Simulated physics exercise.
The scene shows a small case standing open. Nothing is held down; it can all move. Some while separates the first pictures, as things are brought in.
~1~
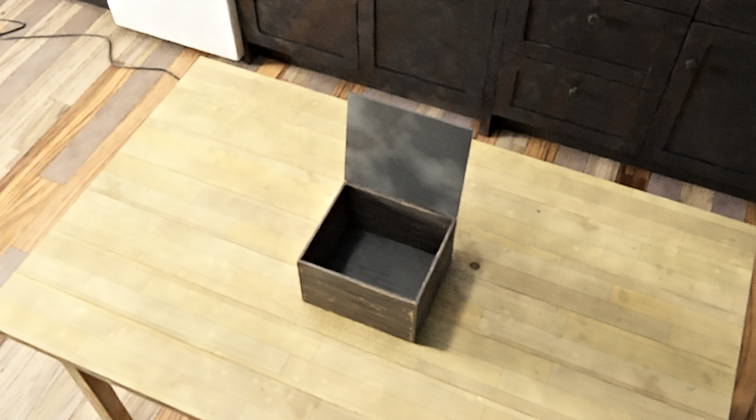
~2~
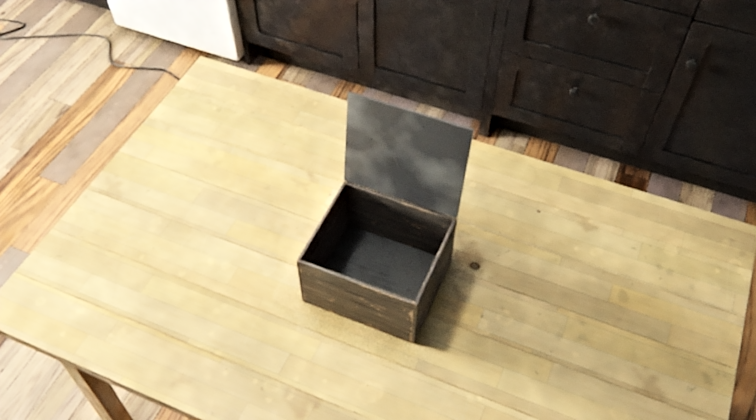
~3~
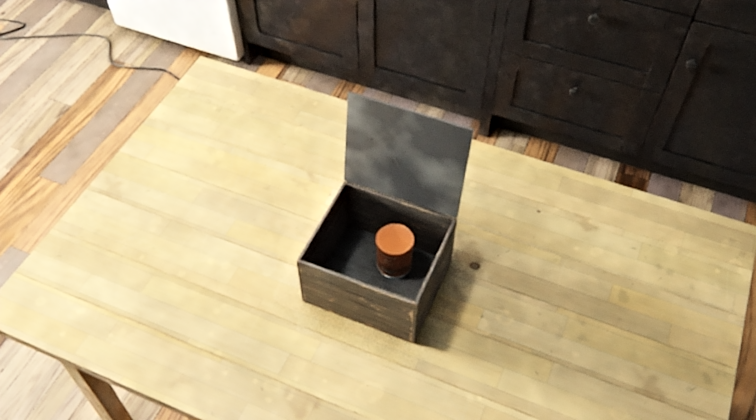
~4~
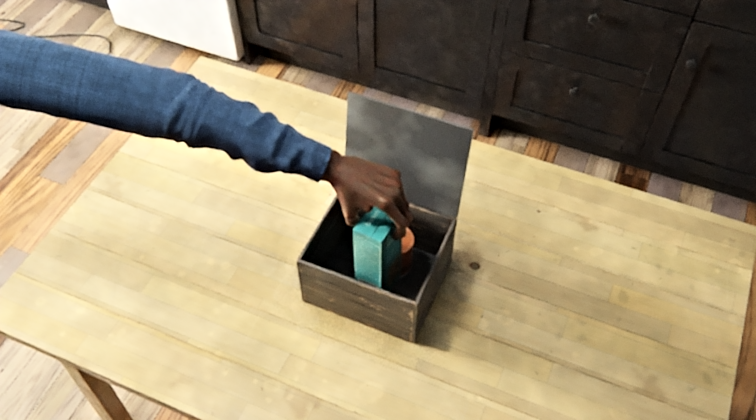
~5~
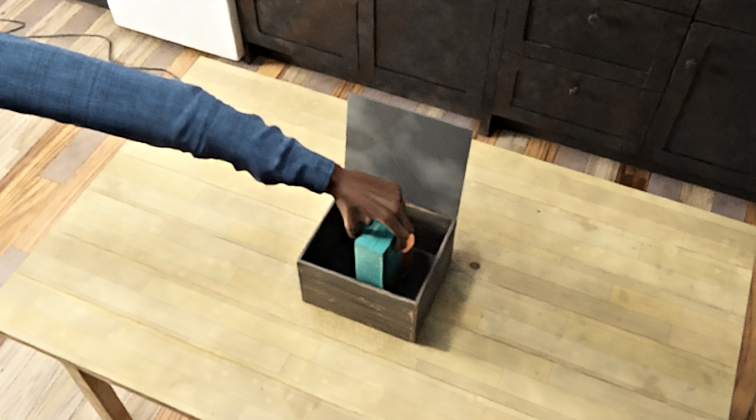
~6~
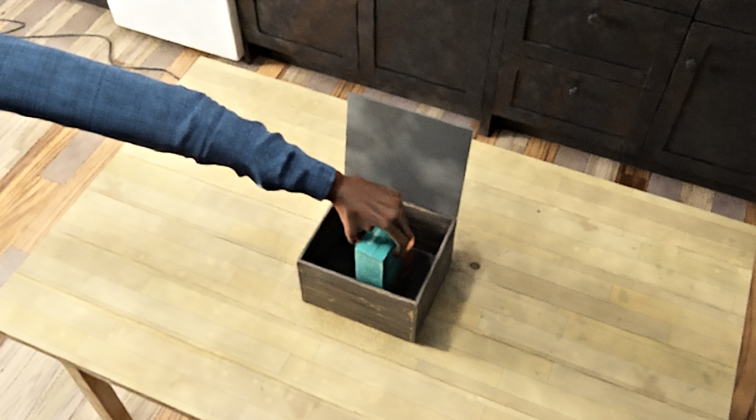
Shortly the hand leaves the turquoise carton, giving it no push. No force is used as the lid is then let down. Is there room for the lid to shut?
The lid is not fully lowered.
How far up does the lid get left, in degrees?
Some 35 degrees above the rim, more or less.
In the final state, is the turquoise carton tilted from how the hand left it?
Looking at the last picture, the turquoise carton is left as set.
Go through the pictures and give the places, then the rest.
In the first picture, the last thing is not in view yet.
In the second picture, the last thing is not in view yet.
In the third picture, the last thing is not in view yet; orange tin (395, 252).
The fourth picture shows coming down; turquoise carton (378, 254).
The fifth picture shows coming down; turquoise carton (379, 265).
The sixth picture shows put in, still held; turquoise carton (379, 271).
Then, 1.30 s on from there, lid 78° above the rim.
Then, 1.70 s on from there, lid 50° above the rim.
In the end, lid 34° above the rim; both unmoved. At the end, from the last picture's camera, turquoise carton near (379, 271).
